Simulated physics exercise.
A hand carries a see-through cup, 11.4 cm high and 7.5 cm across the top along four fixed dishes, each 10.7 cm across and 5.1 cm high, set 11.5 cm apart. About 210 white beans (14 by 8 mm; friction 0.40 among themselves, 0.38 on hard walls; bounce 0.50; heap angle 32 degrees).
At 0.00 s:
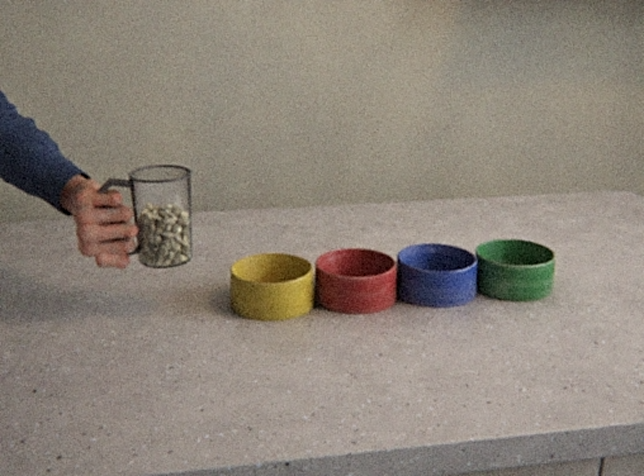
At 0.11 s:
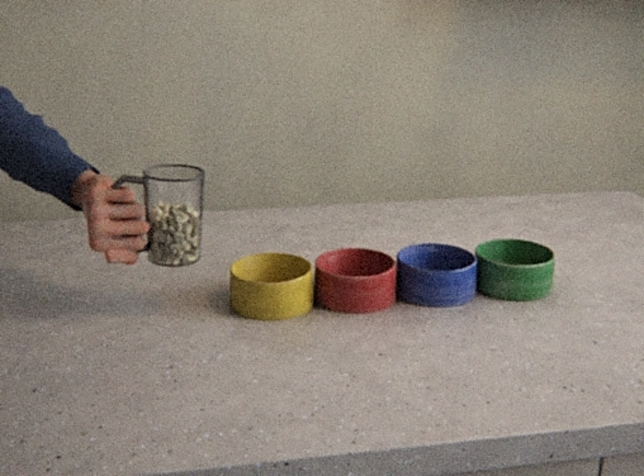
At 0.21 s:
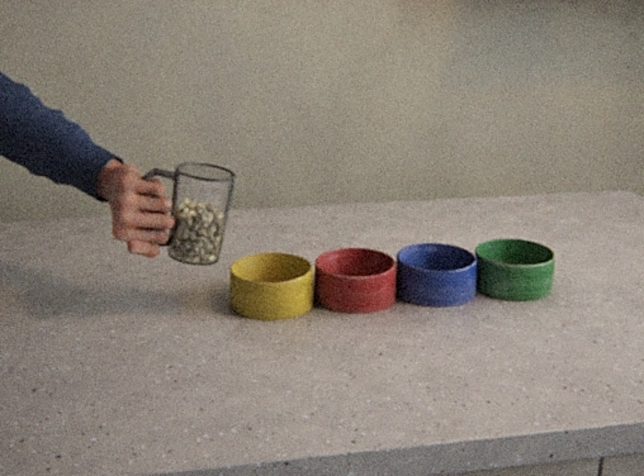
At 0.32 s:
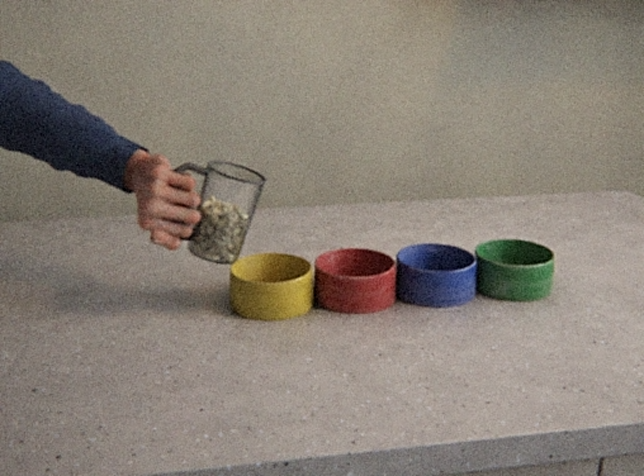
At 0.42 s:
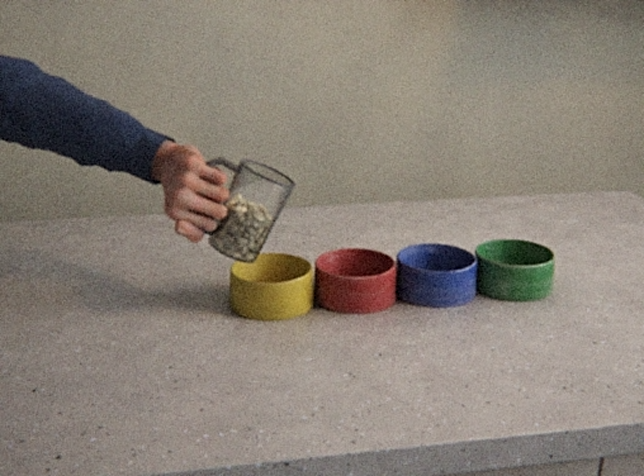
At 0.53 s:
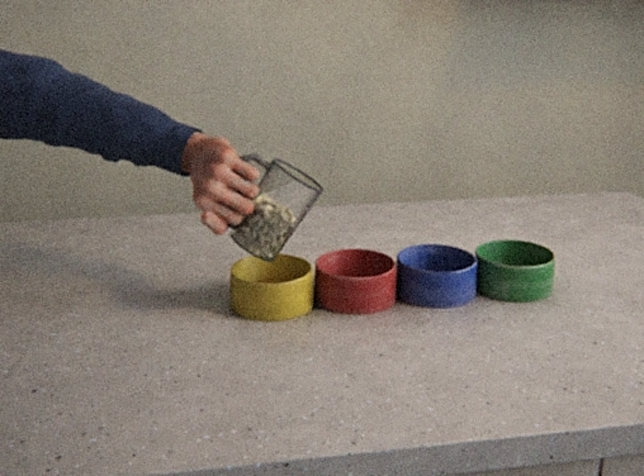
The clip opens on a hand at the left holding a see-through cup of pale beans upright, beside a row of yellow, red, blue and green dishes on a grey counter. The hand carries the cup rightward, tilting it steadily to the right, until it is leaning above the yellow dish, beans still inside.
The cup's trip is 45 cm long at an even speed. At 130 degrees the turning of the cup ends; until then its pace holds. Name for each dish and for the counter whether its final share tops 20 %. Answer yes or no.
Red: No, blue: No, green: Yes, yellow: No, counter: No.
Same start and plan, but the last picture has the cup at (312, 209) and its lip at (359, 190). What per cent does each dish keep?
Red 0, blue 0, green 100, yellow 0.
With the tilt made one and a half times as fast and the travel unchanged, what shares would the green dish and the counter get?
Green 70; counter 10.
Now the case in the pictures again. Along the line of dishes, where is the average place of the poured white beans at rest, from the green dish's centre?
Some 1 cm to the right.
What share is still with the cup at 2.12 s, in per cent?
Roughly 0 per cent.
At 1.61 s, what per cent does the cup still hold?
Roughly 90 per cent.
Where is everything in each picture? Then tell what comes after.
In the first picture, cup at (163, 217), tilt 0 degrees, lip at (190, 172), moved 0.0 cm; middle of the pieces at (164, 238); yellow dish at (272, 268); red dish at (356, 263); blue dish at (437, 257); green dish at (515, 252).
In the second picture, cup at (174, 216), tilt 3 degrees, lip at (204, 173), moved 1.4 cm; middle of the pieces at (174, 236).
In the third picture, cup at (199, 214), tilt 11 degrees, lip at (235, 176), moved 4.7 cm; middle of the pieces at (196, 235).
In the fourth picture, cup at (225, 213), tilt 18 degrees, lip at (265, 180), moved 7.9 cm; middle of the pieces at (218, 233).
In the fifth picture, cup at (250, 212), tilt 26 degrees, lip at (294, 184), moved 11.2 cm; middle of the pieces at (241, 231).
In the sixth picture, cup at (275, 211), tilt 33 degrees, lip at (322, 189), moved 14.4 cm; middle of the pieces at (263, 229); yellow dish at (272, 269); red dish at (356, 263); blue dish at (437, 258); green dish at (515, 253). The cup turns about 70 degrees a second and travels 31 cm a second.
Then, at 1.17 s, tilt 78 degrees; cup holds 100 %.
After 1.61 s, tilt 109 degrees; cup holds 90 %, green 10 %.
Then, at 2.12 s, tilt 130 degrees; cup holds 0 %, green 95 %.
At rest (2.6 s), red 0 %, blue 0 %, green 95 %, yellow 0 %, counter 5 %.
